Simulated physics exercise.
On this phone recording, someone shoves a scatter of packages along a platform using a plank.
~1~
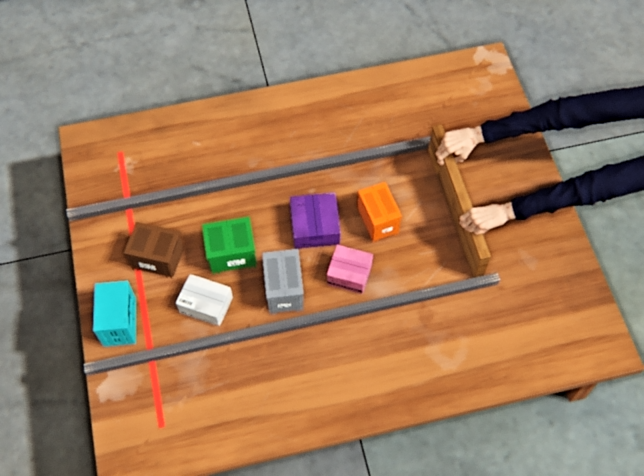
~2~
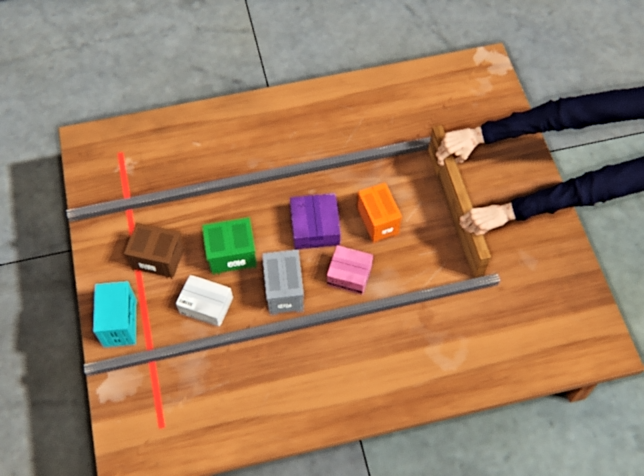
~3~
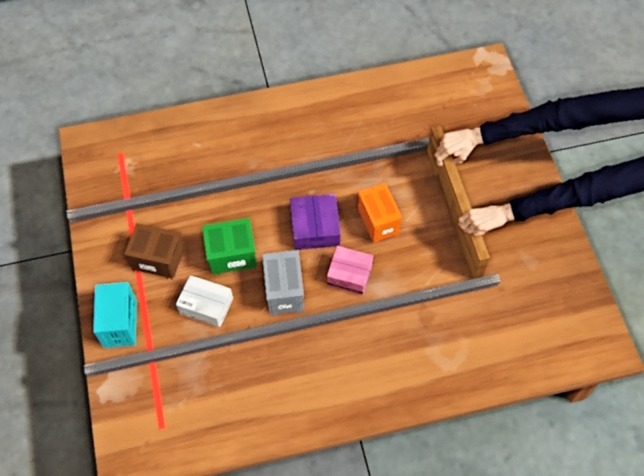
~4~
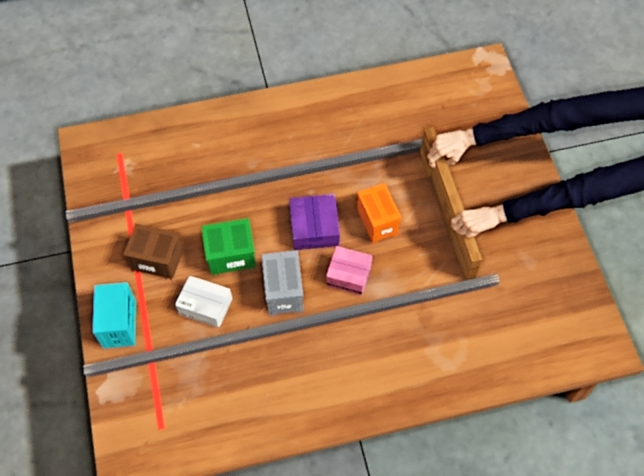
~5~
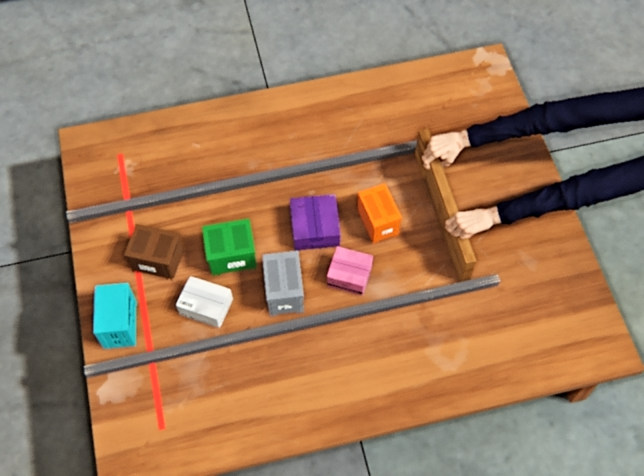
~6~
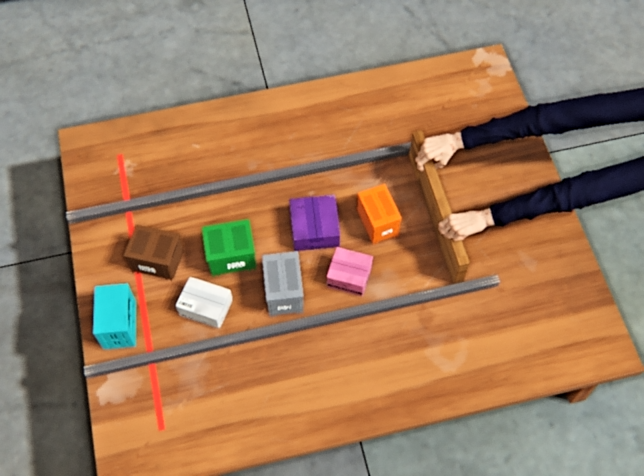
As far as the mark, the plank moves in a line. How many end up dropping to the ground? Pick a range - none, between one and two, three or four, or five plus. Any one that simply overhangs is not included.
Range: Three or four.
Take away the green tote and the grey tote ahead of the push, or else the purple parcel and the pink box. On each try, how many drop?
The count is 2 in one try and 2 in the other, in that order.
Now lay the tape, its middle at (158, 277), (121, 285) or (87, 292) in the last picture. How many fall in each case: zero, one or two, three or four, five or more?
Three to four; 5 or more; five or over.
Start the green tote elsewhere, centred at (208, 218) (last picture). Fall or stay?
Put there, it simply leaves the top.
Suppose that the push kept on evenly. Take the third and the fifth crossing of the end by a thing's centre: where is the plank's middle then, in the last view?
For the first, roughly (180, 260); for the next, roughly (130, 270).
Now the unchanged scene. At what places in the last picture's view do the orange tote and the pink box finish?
Going in order: First (120, 268), then (126, 330).
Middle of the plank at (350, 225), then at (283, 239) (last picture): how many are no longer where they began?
The first number is 3, the next one 7.
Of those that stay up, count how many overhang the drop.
Things overhanging at the end: 2.
Soon after, none off yet; turquoise crate at rest near (116, 317); brown tote at rest near (155, 253); white parcel at rest near (205, 303).
After that, none off yet; turquoise crate moving near (111, 318); brown tote displaced about its own width near (92, 268); white parcel displaced about its own width near (153, 319).
In the end, the number that fall off is three or four; gone, green tote, white parcel, brown tote and turquoise crate.
